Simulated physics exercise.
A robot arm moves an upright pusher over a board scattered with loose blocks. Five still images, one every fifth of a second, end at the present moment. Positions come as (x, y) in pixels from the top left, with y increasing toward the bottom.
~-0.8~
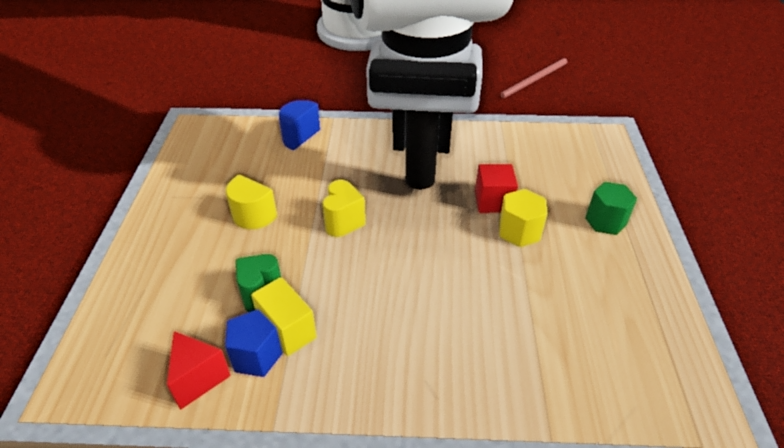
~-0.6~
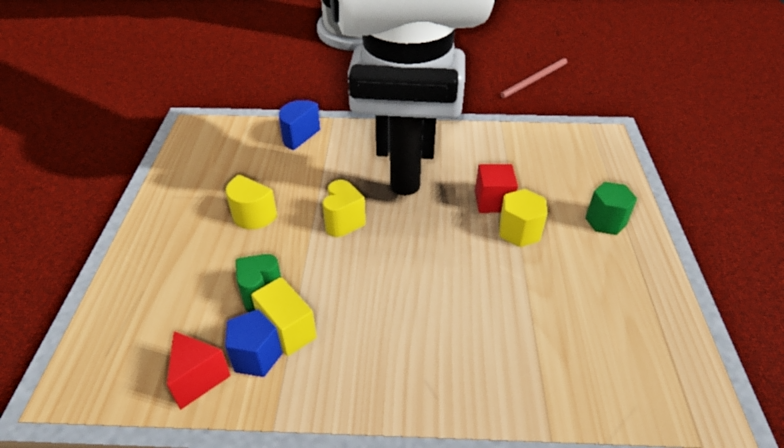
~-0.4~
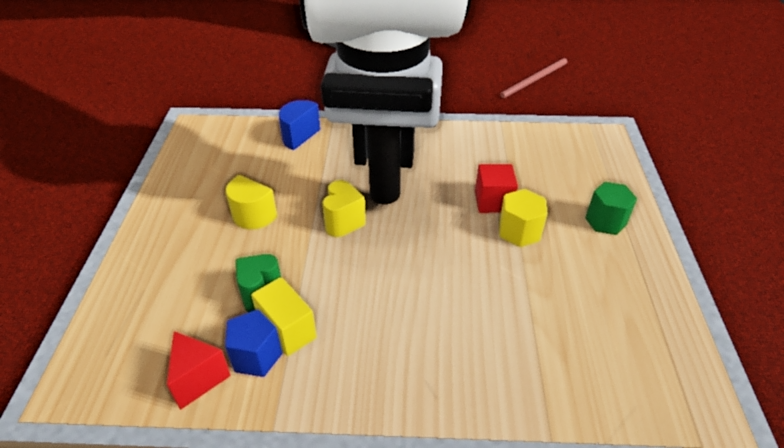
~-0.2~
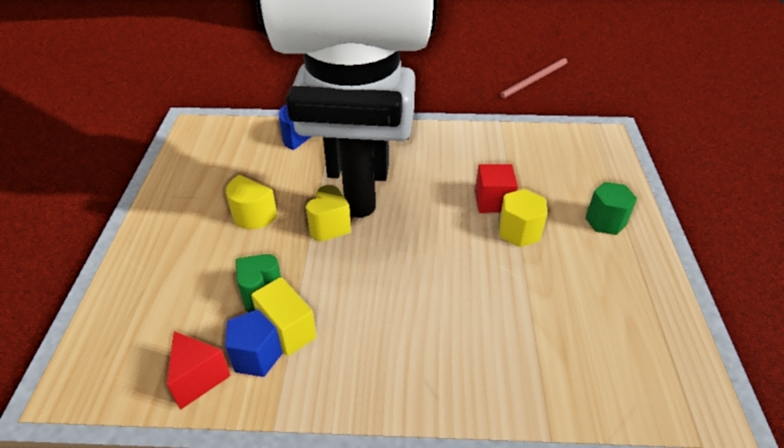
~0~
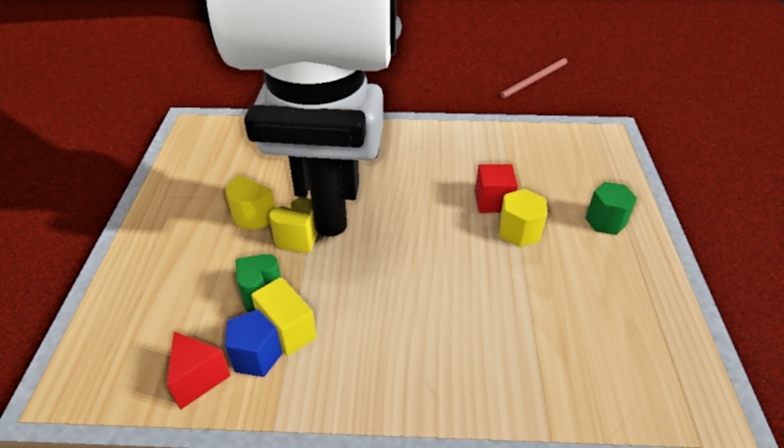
Robot arm sweeping its black pusher leftward across a wooden board, nudging a yellow heart block left among scattered coloured blocks.
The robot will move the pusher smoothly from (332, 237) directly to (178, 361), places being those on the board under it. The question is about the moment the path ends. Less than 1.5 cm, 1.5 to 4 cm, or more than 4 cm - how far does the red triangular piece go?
It will fall in the lowest band, under 1.5 cm.
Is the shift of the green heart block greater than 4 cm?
Yes - that is the case.
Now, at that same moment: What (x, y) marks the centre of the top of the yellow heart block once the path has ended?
My estimate: (272, 218).
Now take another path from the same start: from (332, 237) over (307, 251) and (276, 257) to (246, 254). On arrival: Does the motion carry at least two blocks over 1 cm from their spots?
Going by the path, no.
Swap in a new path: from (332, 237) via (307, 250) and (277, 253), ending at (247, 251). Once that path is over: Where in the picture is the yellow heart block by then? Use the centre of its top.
When the path ends, it will be at (205, 221).
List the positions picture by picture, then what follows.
In the first picture, tip of the pusher at (420, 180), middles of tops, red triangular piece at (187, 354), green heart block at (254, 267), yellow rectangle at (281, 302), yellow heart block at (342, 195).
In the second picture, pusher at (405, 186), nothing pushed.
In the third picture, pusher at (385, 195), nothing pushed.
In the fourth picture, pusher at (360, 207), yellow heart block at (327, 199).
In the fifth picture, pusher at (331, 226), red triangular piece at (187, 354), green heart block at (254, 267), yellow rectangle at (281, 302), yellow heart block at (294, 211).
What follows on the original path. One third of the way, pusher at (284, 262); green heart block at (249, 271); yellow heart block at (272, 218), turned 30° clockwise.
Two thirds of the way, pusher at (232, 303); green heart block at (188, 312), turned 15° clockwise; yellow heart block at (272, 218), turned 30° clockwise.
At the end, pusher at (173, 350); red triangular piece at (177, 364), turned 55° anticlockwise; green heart block at (120, 345), turned 65° clockwise; yellow rectangle unmoved; yellow heart block at (272, 218), turned 30° clockwise.
